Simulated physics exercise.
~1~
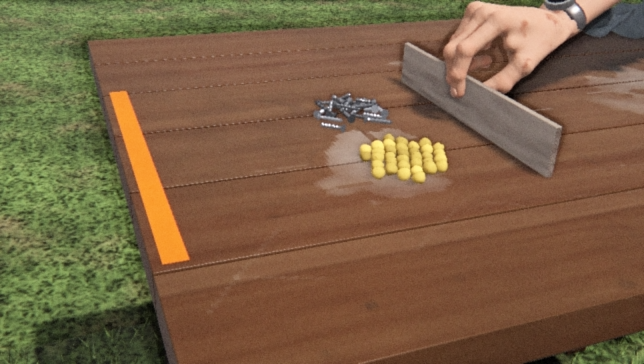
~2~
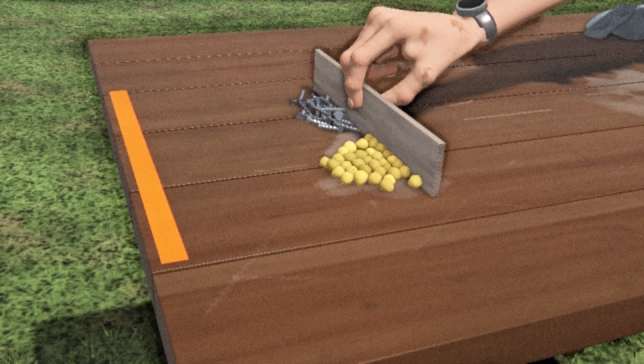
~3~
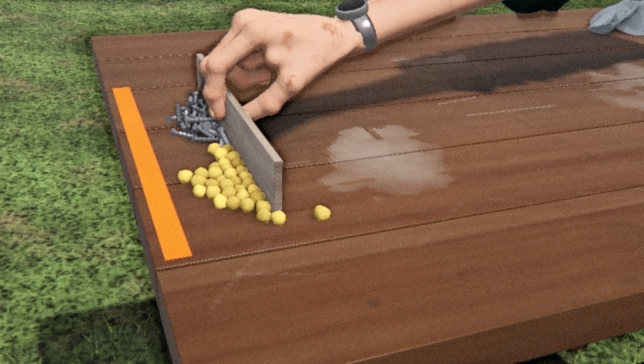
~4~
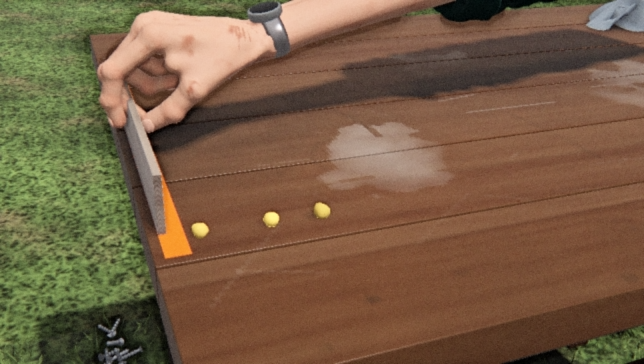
Hand sweeping screws and yellow balls left across a wooden table with a wood strip, stopping at orange tape, three balls remaining.
